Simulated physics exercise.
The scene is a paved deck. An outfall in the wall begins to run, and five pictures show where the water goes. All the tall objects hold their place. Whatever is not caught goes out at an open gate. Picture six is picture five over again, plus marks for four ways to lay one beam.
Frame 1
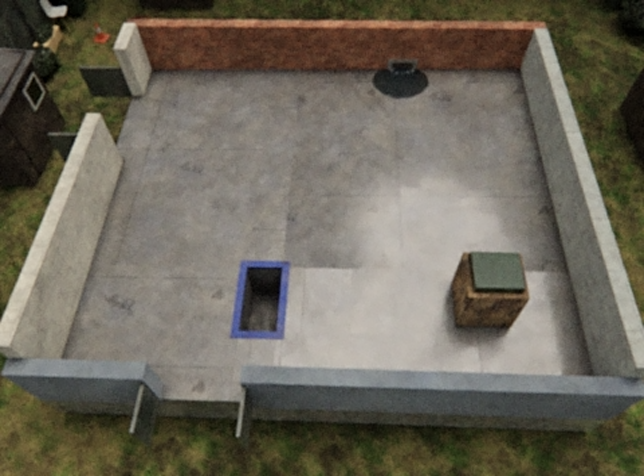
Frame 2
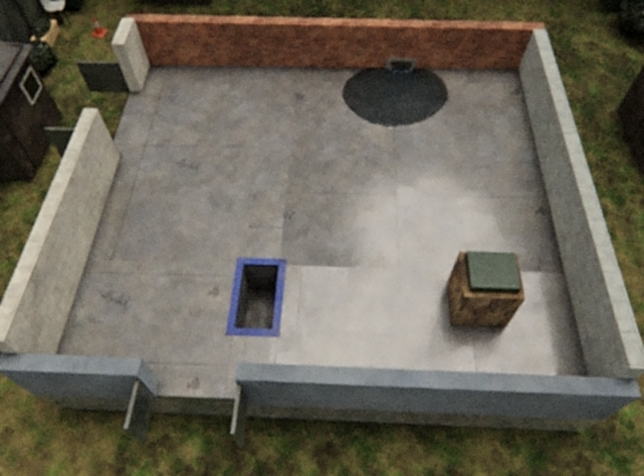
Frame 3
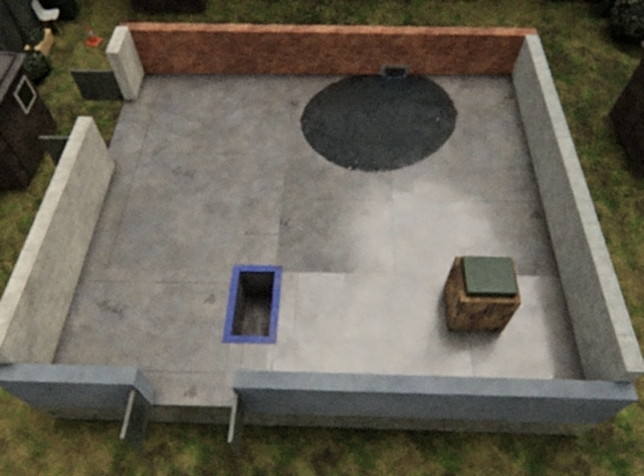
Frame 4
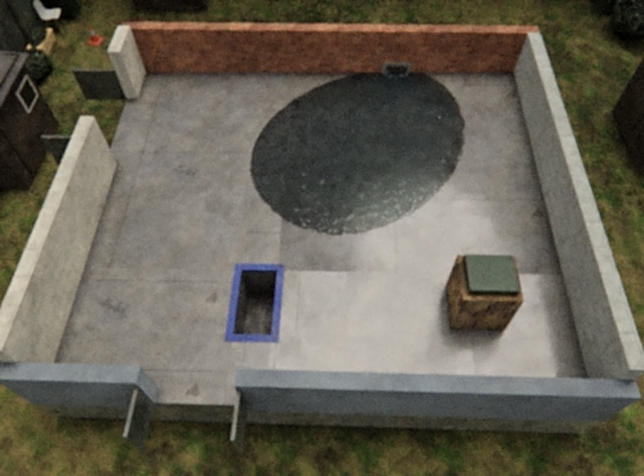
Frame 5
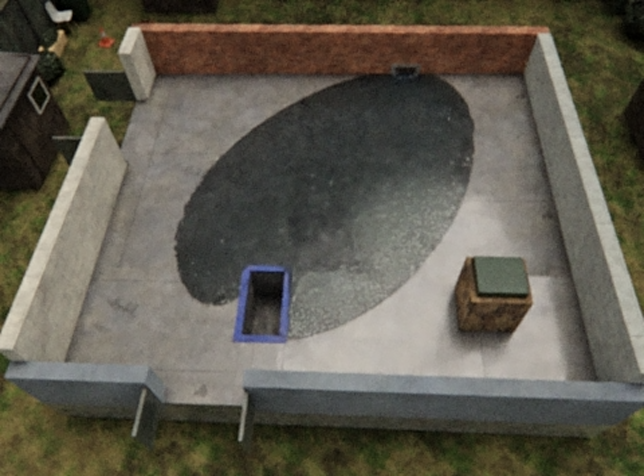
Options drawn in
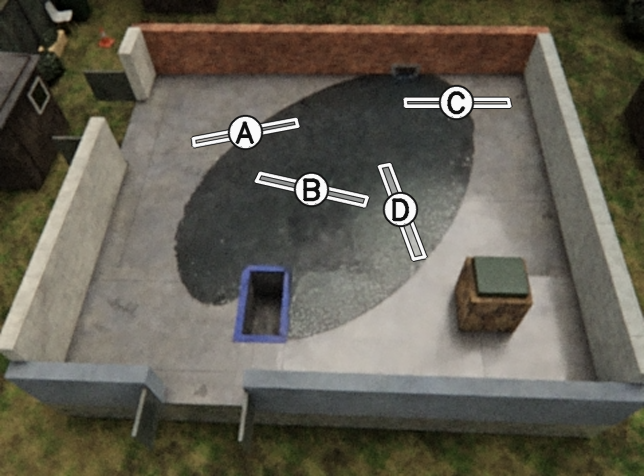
We see a walled paved deck with a wooden crate and a blue-edged drain as dark water spreads from an outfall at the far brick wall, widening toward the near left until it reaches the drain and enters it.
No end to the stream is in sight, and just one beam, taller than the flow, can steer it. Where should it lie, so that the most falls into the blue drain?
A beats the others.
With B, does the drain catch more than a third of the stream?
No, it does not.
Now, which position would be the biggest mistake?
Position B.
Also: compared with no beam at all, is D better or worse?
Worse.
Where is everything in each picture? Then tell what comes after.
Outfall at (402, 65); blue drain at (261, 298); open gate at (207, 385); open gate at (134, 127); water covers 1 % of the ground and shows as far out as (385, 91); blue drain still dry.
Water covers 5 % of the ground and shows as far out as (381, 121); blue drain still dry.
Water covers 11 % of the ground and shows as far out as (377, 171); blue drain still dry.
Water covers 22 % of the ground and shows as far out as (326, 230); blue drain still dry.
Water covers 36 % of the ground and shows as far out as (192, 283); blue drain taking water.
On the marked copy, A from (193, 142) to (296, 122); B from (258, 177) to (365, 201); C from (405, 102) to (508, 102); D from (384, 165) to (419, 257).
With A, about 34 % of the stream runs into the blue drain, about 62 % out by the gates.
With B, about 16 % of the stream runs into the blue drain, about 80 % out by the gates.
With C, about 23 % of the stream runs into the blue drain, about 71 % out by the gates.
With D, about 21 % of the stream runs into the blue drain, about 73 % out by the gates.
